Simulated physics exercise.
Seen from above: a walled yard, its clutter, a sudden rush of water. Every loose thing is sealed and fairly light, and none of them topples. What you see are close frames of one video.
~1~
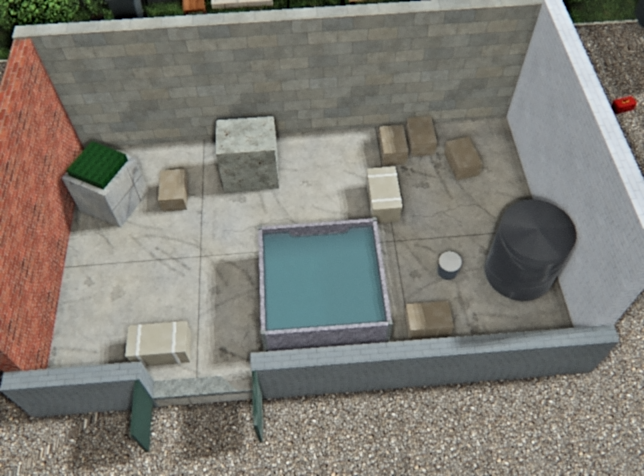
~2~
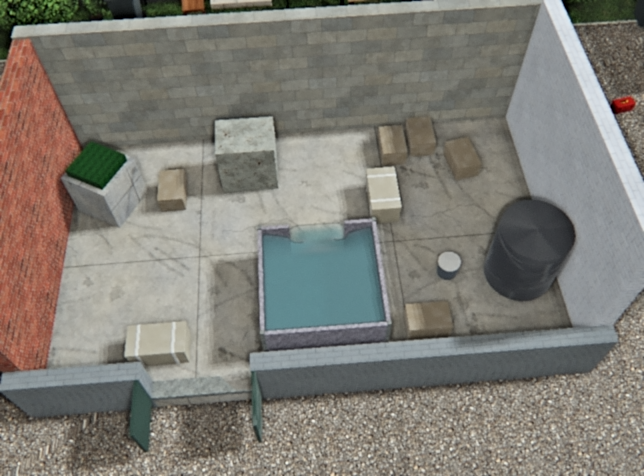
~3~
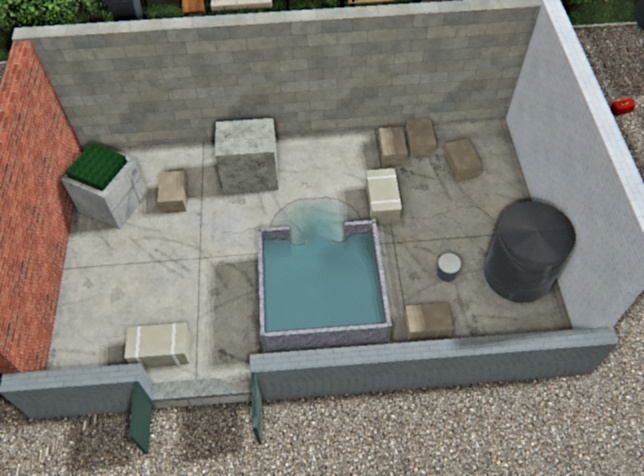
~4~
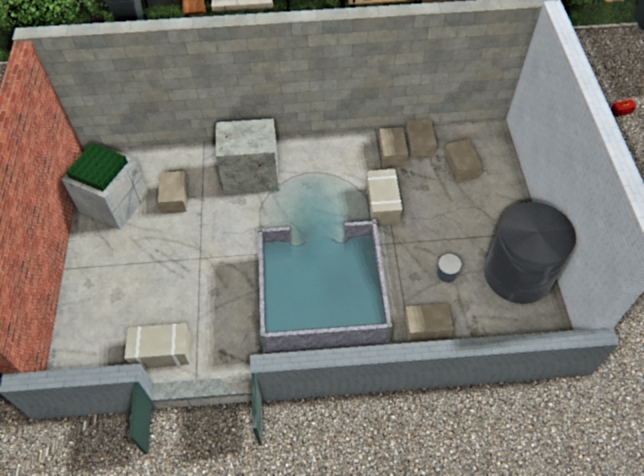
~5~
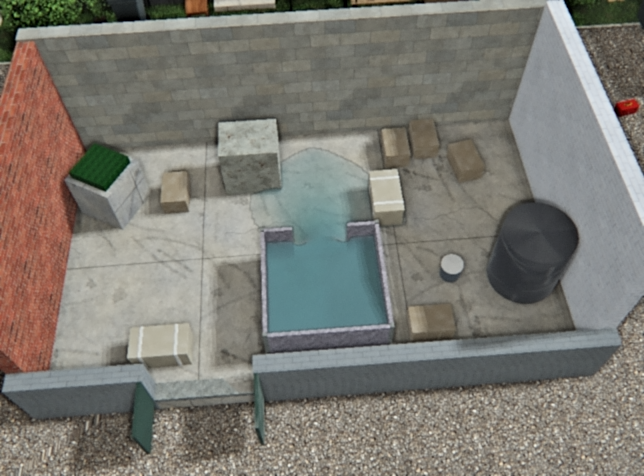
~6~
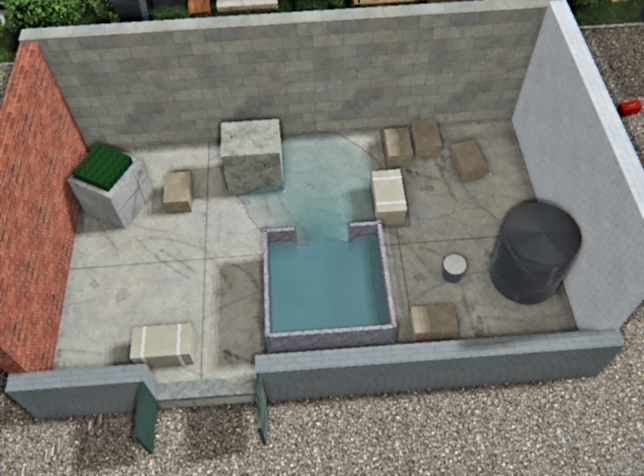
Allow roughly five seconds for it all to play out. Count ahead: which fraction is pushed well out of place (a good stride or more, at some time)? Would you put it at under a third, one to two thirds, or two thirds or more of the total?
I expect the share pushed well aside to be a third to two thirds.
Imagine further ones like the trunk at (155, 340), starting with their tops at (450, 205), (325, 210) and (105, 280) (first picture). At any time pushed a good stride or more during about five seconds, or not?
Stays put, shoved clear, stays put.
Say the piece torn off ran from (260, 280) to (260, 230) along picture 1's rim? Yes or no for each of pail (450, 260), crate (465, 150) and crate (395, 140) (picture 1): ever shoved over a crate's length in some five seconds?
Results in order: Stayed within it / stayed within it / stayed within it.
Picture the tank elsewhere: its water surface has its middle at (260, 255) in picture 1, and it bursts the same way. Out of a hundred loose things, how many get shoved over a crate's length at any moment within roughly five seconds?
About 40 per cent.
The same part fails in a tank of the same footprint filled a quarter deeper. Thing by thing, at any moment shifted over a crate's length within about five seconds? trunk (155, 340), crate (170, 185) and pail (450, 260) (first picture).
First one missed the mark, second one cleared the mark, third one missed the mark.
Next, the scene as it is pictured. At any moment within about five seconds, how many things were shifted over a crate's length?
That gives 4.
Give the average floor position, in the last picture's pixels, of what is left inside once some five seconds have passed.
Their centre sits close to (381, 260) on the floor of the last picture.
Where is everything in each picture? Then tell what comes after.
The first frame shows a pail at (451, 261), on the bottom; a trunk at (384, 187), on the bottom; 0 of 8 have shifted.
The second frame shows a pail at (450, 261), on the bottom; a trunk at (384, 188), on the bottom; 0 of 8 have shifted.
The third frame shows a pail at (450, 262) rests on the ground; a trunk at (384, 189), on the bottom; 0 of 8 have shifted.
The fourth frame shows a pail at (450, 263), on the bottom; a trunk at (384, 190) rests on the ground; 0 of 8 have shifted.
The fifth frame shows a pail at (453, 263) rests on the ground; a trunk at (387, 190) rests on the ground; 0 of 8 have shifted.
The sixth frame shows a pail at (455, 264), on the bottom; a trunk at (389, 190) rests on the ground; 0 of 8 have shifted.
A moment on, 0 of 8 are well off their spots; 0 afloat.
Next, 0 of 8 are well off their spots; 0 afloat.
Later, 4 of 8 are well off their spots; 2 afloat.
In the end, 4 of 8 are well off their spots, and 4 have been at some point; 3 afloat.
